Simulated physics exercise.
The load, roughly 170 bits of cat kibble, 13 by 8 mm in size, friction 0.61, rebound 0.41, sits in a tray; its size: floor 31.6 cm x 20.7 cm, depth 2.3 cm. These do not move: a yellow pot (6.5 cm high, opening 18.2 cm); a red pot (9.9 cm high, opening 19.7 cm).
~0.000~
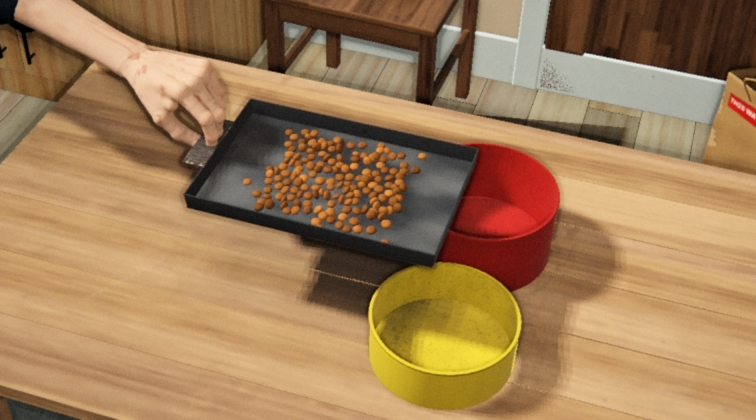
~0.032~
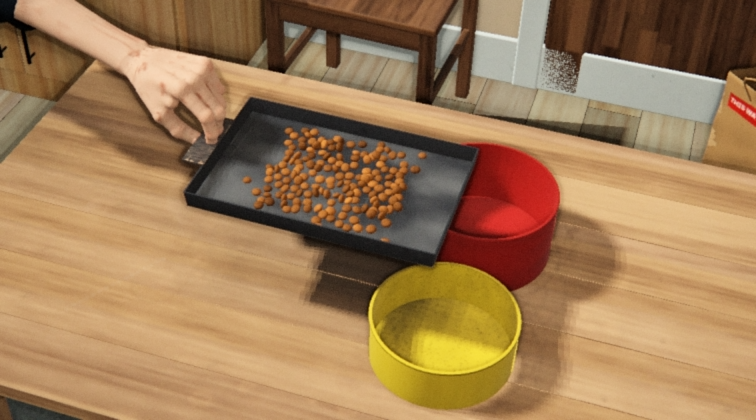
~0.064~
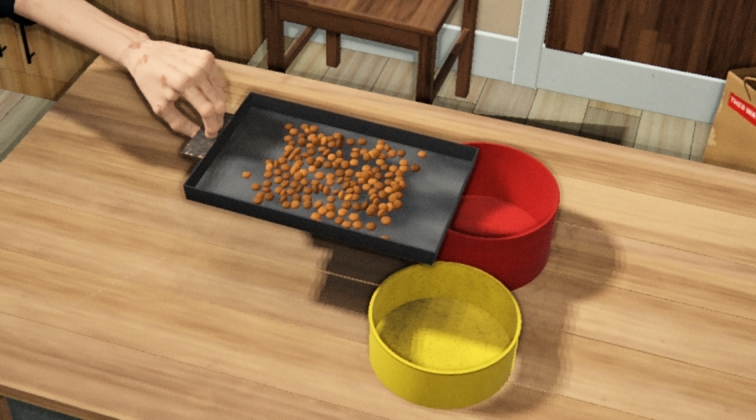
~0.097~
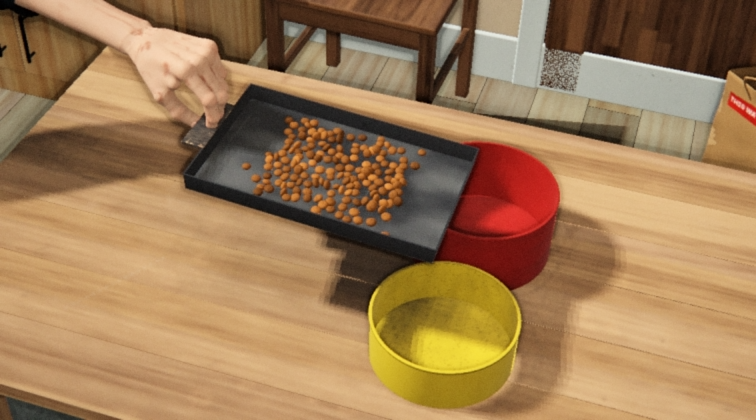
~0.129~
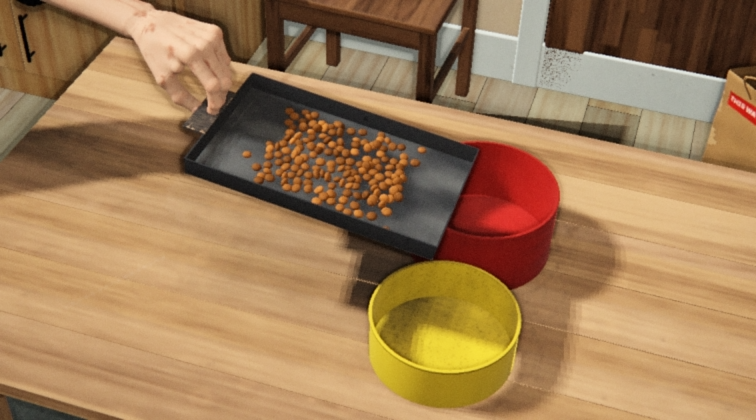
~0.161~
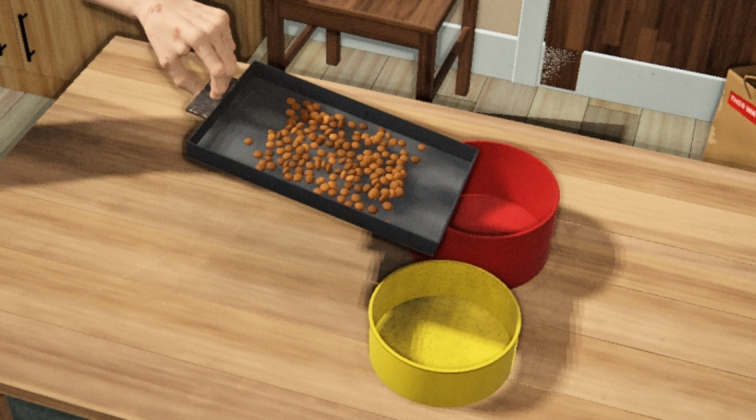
A hand lifted the left end of a dark tray scattered with brown cat kibble, gradually tilting it down toward the right beside a red pot, while the red and yellow pots stayed still.
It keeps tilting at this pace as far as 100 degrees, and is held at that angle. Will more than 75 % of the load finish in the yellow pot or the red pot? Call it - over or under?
I call it over.
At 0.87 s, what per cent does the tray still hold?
Around 25 per cent of the load still sits with the tray.
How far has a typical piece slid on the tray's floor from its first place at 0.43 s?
My guess would be some 2 cm.
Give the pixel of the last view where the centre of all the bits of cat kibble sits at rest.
The centre ends up at about (513, 242) in the last view.
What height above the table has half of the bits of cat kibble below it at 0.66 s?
Median height: Approx. 18 cm.
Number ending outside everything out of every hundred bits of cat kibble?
0%, roughly.
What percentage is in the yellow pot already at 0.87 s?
It's around 0 per cent.
Then, at 0.43 s, tilt 46 degrees; tray 100 %; middle of all pieces on or above the table near (383, 106).
Then, at 0.66 s, tilt 75 degrees; tray 85 %, in the air 15 %; middle of all pieces on or above the table near (467, 154).
After 0.87 s, tilt 99 degrees; tray 25 %, red pot 75 %; middle of all pieces on or above the table near (506, 217).
After 1.07 s, tilt 100 degrees; tray 5 %, red pot 90 %; middle of all pieces on or above the table near (508, 233).
In the end, at 1.8 s, red pot 100 %.
